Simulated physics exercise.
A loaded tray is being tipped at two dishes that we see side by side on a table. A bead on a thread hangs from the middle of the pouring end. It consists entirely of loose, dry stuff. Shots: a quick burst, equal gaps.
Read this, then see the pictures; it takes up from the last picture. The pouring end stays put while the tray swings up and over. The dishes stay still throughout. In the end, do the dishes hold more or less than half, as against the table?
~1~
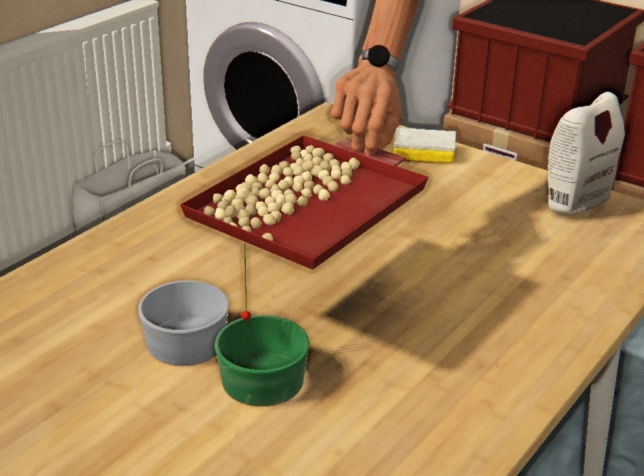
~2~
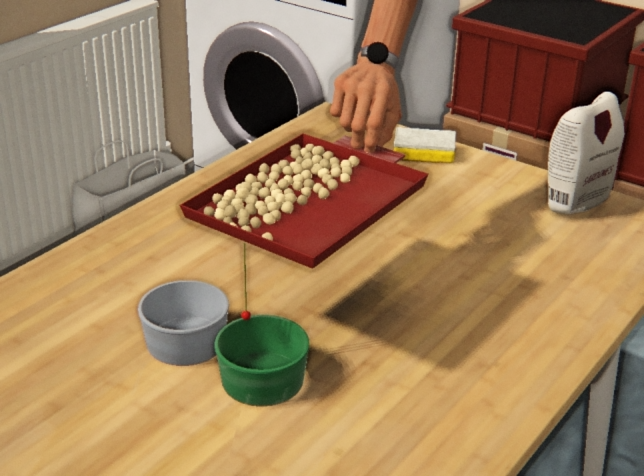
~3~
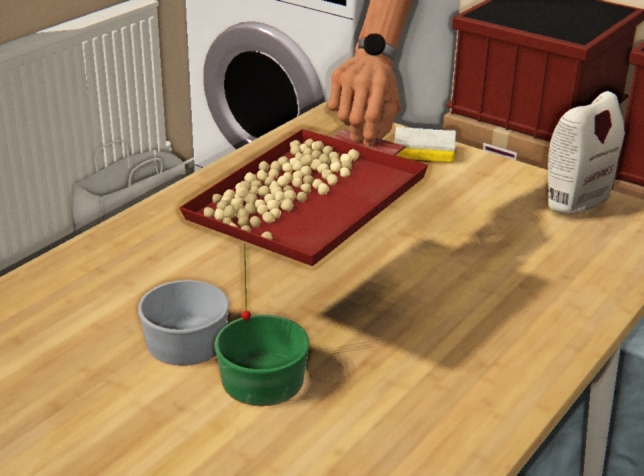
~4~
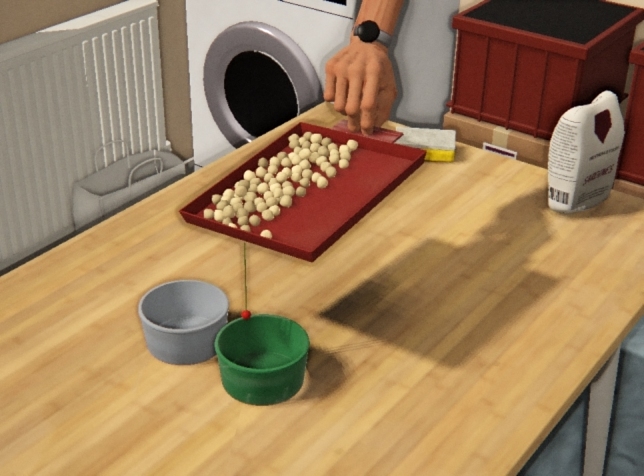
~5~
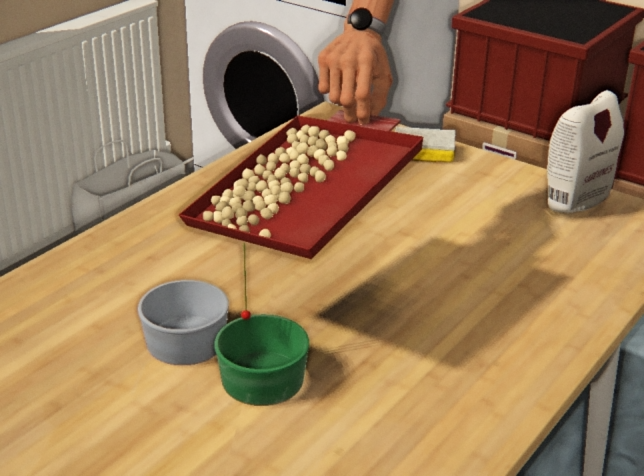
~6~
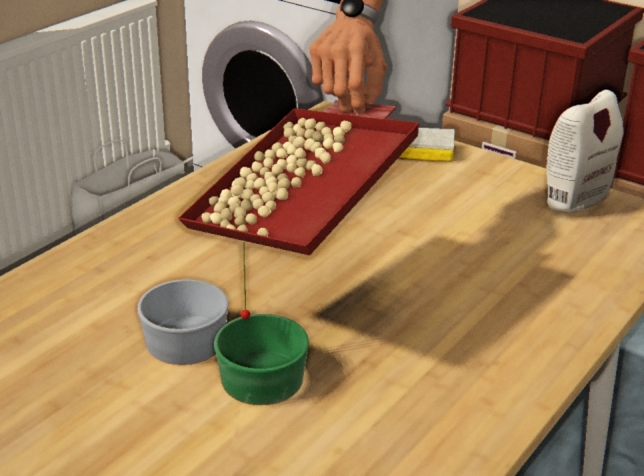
They hold more than half.
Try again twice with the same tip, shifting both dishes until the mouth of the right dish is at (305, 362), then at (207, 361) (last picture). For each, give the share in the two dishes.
It would be near 40 per cent first and near 0 per cent second.
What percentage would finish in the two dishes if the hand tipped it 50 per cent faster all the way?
Result: About 70 per cent.
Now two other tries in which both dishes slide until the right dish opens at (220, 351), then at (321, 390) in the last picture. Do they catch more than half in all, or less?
Result, first place: Not as much as half; second place: Not as much as half.
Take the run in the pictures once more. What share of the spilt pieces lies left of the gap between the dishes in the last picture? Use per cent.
Around 90 percent of the pieces.
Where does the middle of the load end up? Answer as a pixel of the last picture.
Once it all stops, the middle lies near (187, 334).
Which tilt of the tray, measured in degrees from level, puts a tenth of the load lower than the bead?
Roughly 110°.
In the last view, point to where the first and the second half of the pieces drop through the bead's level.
(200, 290), then (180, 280).
Soon after the last picture, tray tipped steeply; nearly all on the tray; a stray few in the left dish.
A little later, tray tipped right over; nearly all on the tray; a stray few in the left dish.
Later still, tray tipped past a quarter turn; most in the left dish; about a quarter outside both.
At rest, tray tipped past a quarter turn; none in the right dish; most in the left dish; about a quarter outside both.
